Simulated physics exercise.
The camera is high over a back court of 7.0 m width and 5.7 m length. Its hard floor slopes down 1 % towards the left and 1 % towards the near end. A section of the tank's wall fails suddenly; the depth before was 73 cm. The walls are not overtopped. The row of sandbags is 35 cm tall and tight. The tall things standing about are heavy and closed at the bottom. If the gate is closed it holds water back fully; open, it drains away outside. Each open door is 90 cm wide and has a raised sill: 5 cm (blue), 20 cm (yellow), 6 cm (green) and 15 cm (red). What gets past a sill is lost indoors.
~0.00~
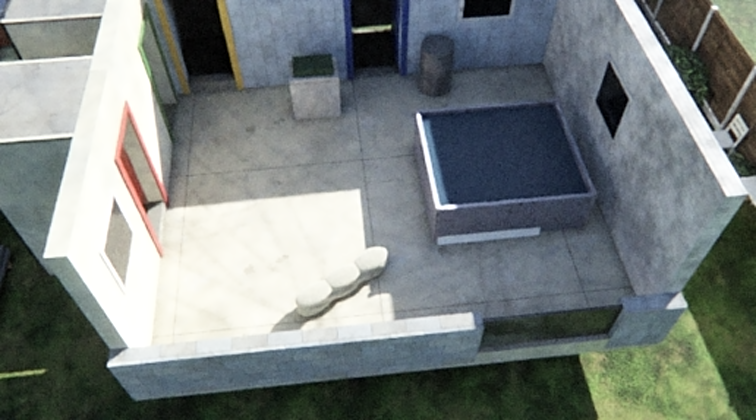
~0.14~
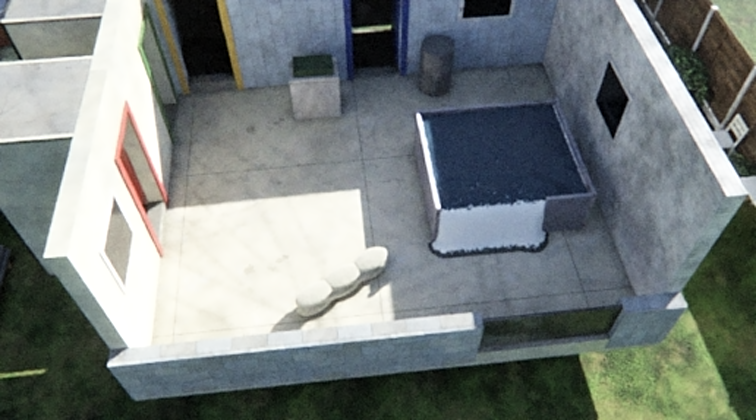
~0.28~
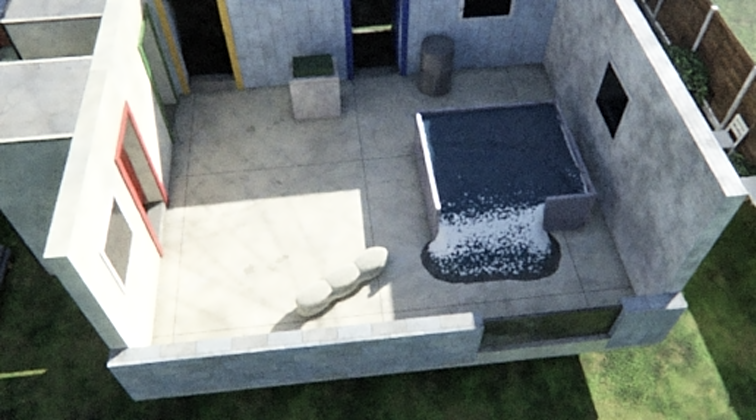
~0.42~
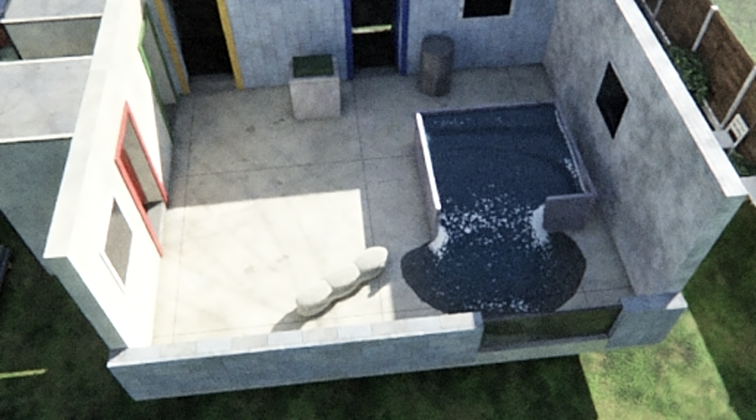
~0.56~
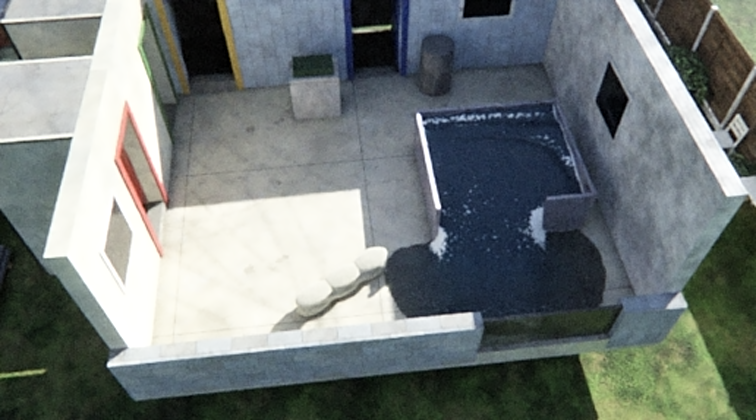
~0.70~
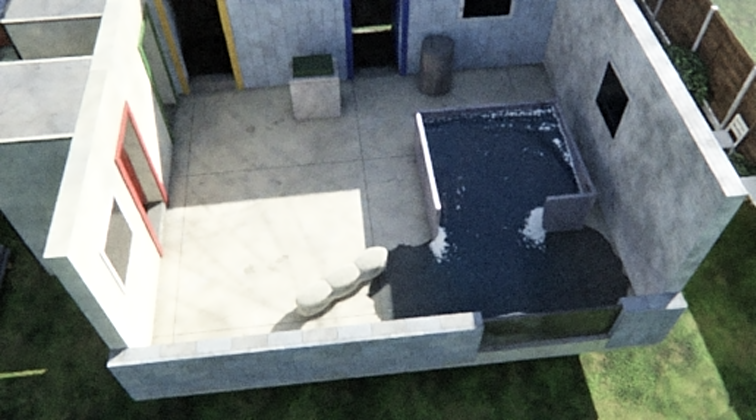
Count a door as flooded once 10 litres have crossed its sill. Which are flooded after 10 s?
Within that time: At the blue door it exceeds the limit; at the yellow door it does not reach the limit; at the green door it goes over the limit; at the red door it stays under the limit.
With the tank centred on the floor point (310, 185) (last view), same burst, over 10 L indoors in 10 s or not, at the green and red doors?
Then: Green above, red below.
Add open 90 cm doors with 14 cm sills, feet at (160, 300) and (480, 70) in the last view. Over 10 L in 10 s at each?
In that order: Above, under.
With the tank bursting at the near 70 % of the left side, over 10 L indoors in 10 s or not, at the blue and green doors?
Then: Blue below, green above.
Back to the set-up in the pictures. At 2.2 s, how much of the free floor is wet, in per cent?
Some 30 per cent of it.
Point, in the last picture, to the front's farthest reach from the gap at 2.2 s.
Near (149, 373).
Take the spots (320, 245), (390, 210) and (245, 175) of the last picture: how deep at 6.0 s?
About 1, 2 and 4 cm.
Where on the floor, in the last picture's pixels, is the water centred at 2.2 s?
At about (474, 252).
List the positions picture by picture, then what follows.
The first picture shows the tank at (501, 154) is whole and still, 73 cm deep.
In the second picture, water pours out at (489, 223) and has run 0.9 m, to (543, 241); typically 9 cm deep outside, 73 cm at the tank's back.
In the third picture, water pours out at (489, 225) and has run 1.1 m, to (552, 267); typically 13 cm deep outside, 73 cm at the tank's back.
In the fourth picture, the front is at a hidden place, 1.5 m from the gap at (488, 226); 2.9 m2 of floor is under water; 71 cm left at the back of the tank.
In the fifth picture, the front is at a hidden place, 1.9 m from the gap at (488, 226); 4.5 m2 of floor is under water; 65 cm left at the back of the tank.
In the sixth picture, water pours out at (488, 226) and has run 2.3 m, to a hidden place; typically 8 cm deep outside, 62 cm at the tank's back.
After 1.4 s water covers 20 % of the floor and is deepest (55 cm) near (494, 324); blue door not reached, yellow door not reached, green door not reached, red door not reached.
After 2.2 s water covers 30 % of the floor and is deepest (48 cm) near (632, 320); blue door not reached, yellow door not reached, green door not reached, red door not reached.
After 3.5 s water covers 45 % of the floor and is deepest (38 cm) near (162, 371); blue door not reached, yellow door not reached, green door not reached, red door 10 cm at the sill, 0 L in.
After 6.0 s water covers 90 % of the floor and is deepest (25 cm) near (149, 373); blue door 2 cm at the sill, 0 L in, yellow door 15 cm at the sill, 0 L in, green door 9 cm at the sill, 3 L in, red door 10 cm at the sill, 0 L in.
After 10.0 s water covers 100 % of the floor and is deepest (16 cm) near (171, 167); blue door 10 cm at the sill, 35 L in, yellow door 11 cm at the sill, 0 L in, green door 13 cm at the sill, 77 L in, red door 6 cm at the sill, 0 L in.
